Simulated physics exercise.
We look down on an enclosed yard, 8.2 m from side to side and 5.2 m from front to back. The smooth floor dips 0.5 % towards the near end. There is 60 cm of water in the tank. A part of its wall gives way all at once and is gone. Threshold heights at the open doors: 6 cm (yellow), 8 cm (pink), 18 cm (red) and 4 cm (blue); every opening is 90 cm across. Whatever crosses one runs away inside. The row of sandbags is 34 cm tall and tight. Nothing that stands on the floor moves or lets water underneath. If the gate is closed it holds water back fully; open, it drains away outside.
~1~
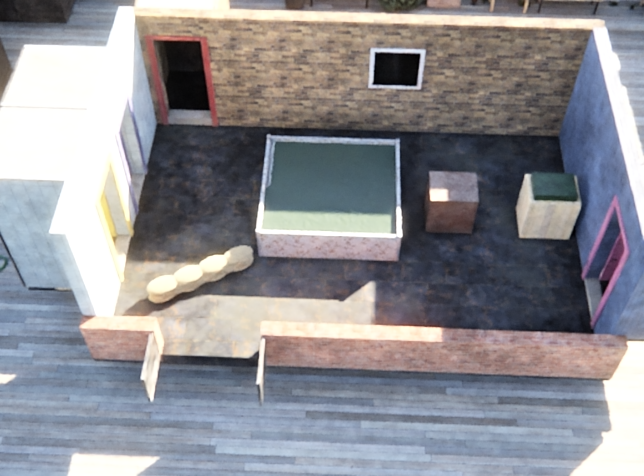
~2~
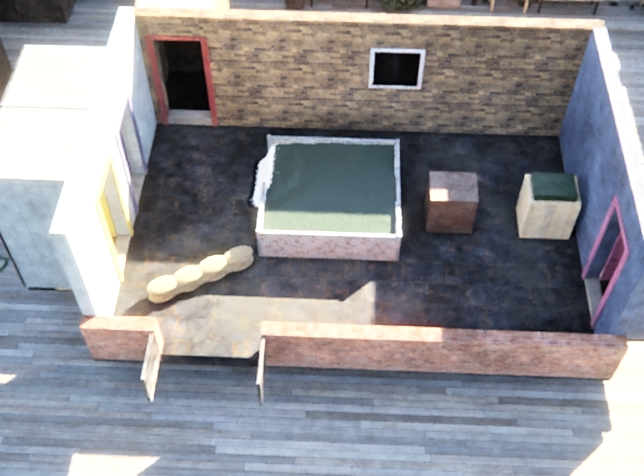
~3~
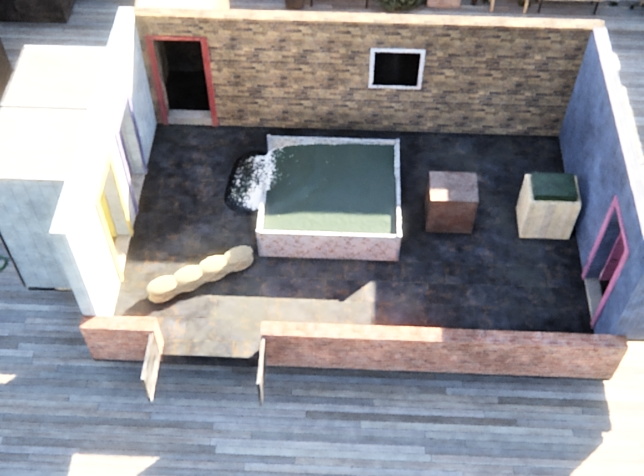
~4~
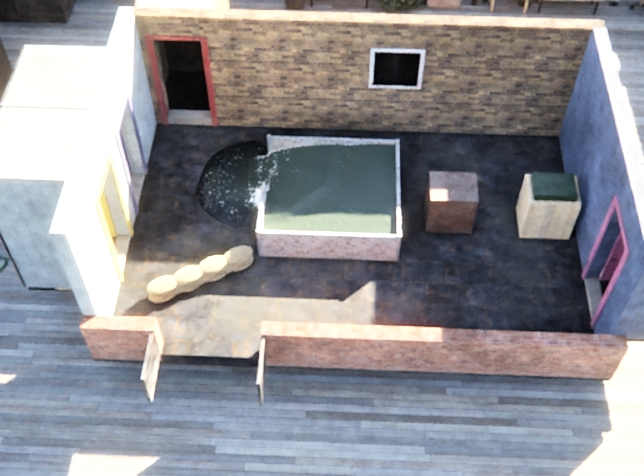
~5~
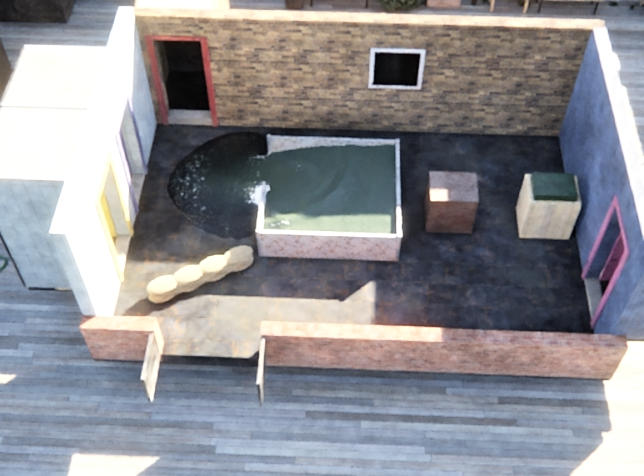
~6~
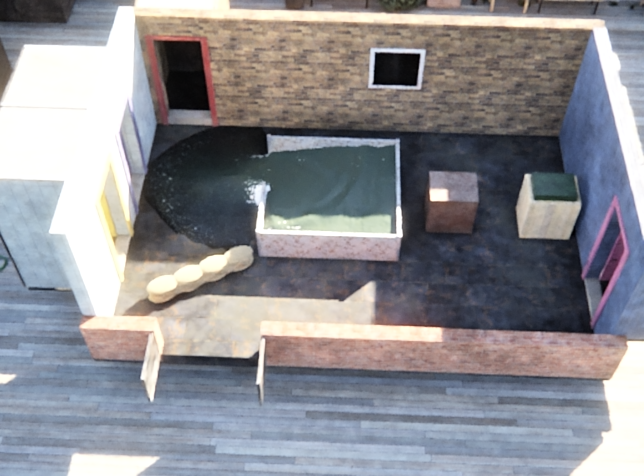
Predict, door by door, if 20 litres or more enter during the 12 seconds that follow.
Door by door: At the yellow door it exceeds the limit; at the pink door it stays under the limit; at the red door it goes over the limit; at the blue door it passes the limit.
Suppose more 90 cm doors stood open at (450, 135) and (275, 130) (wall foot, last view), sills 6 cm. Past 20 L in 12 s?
In that order: Not over, under.
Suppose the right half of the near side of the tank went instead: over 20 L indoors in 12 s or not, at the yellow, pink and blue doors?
Then: Yellow under, pink over, blue not over.
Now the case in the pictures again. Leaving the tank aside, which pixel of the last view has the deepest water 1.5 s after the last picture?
Near (155, 133).
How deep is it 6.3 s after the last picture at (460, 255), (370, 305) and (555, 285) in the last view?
In that order: 0, 2 and 0 cm.
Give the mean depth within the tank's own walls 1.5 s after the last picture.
About 38 cm.
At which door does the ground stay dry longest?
It is the pink one.
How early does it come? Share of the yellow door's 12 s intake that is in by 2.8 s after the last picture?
About 30 per cent.
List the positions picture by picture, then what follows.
The first frame shows the tank at (331, 187) is whole and still, 60 cm deep.
In the second frame, water pours out at (269, 176) and has run 0.6 m, to (256, 207); typically 8 cm deep outside, 60 cm at the tank's back.
In the third frame, water pours out at (269, 177) and has run 0.9 m, to (231, 204); typically 10 cm deep outside, 60 cm at the tank's back.
In the fourth frame, the front is at (201, 195), 1.3 m from the gap at (269, 178); 2.1 m2 of floor is under water; 60 cm left at the back of the tank.
In the fifth frame, the front is at (173, 192), 1.9 m from the gap at (269, 178); 3.4 m2 of floor is under water; 60 cm left at the back of the tank.
In the sixth frame, water pours out at (269, 178) and has run 2.4 m, to (143, 186); typically 4 cm deep outside, 60 cm at the tank's back.
Then, 0.7 s after the last picture water covers 20 % of the floor and is deepest (48 cm) near (157, 127); yellow door 7 cm at the sill, 0 L in, pink door not reached, red door 17 cm at the sill, 0 L in, blue door 13 cm at the sill, 58 L in.
Then, 1.5 s after the last picture water covers 20 % of the floor and is deepest (39 cm) near (155, 133); yellow door 10 cm at the sill, 5 L in, pink door not reached, red door 31 cm at the sill, 22 L in, blue door 20 cm at the sill, 183 L in.
Then, 2.8 s after the last picture water covers 25 % of the floor and is deepest (26 cm) near (138, 208); yellow door 11 cm at the sill, 18 L in, pink door not reached, red door 24 cm at the sill, 78 L in, blue door 22 cm at the sill, 387 L in.
Then, 6.3 s after the last picture water covers 65 % of the floor and is deepest (19 cm) near (108, 339); yellow door 8 cm at the sill, 44 L in, pink door not reached, red door 14 cm at the sill, 92 L in, blue door 15 cm at the sill, 681 L in.
Then, 11.3 s after the last picture water covers 90 % of the floor and is deepest (12 cm) near (108, 339); yellow door 7 cm at the sill, 61 L in, pink door 7 cm at the sill, 0 L in, red door 9 cm at the sill, 92 L in, blue door 10 cm at the sill, 842 L in.
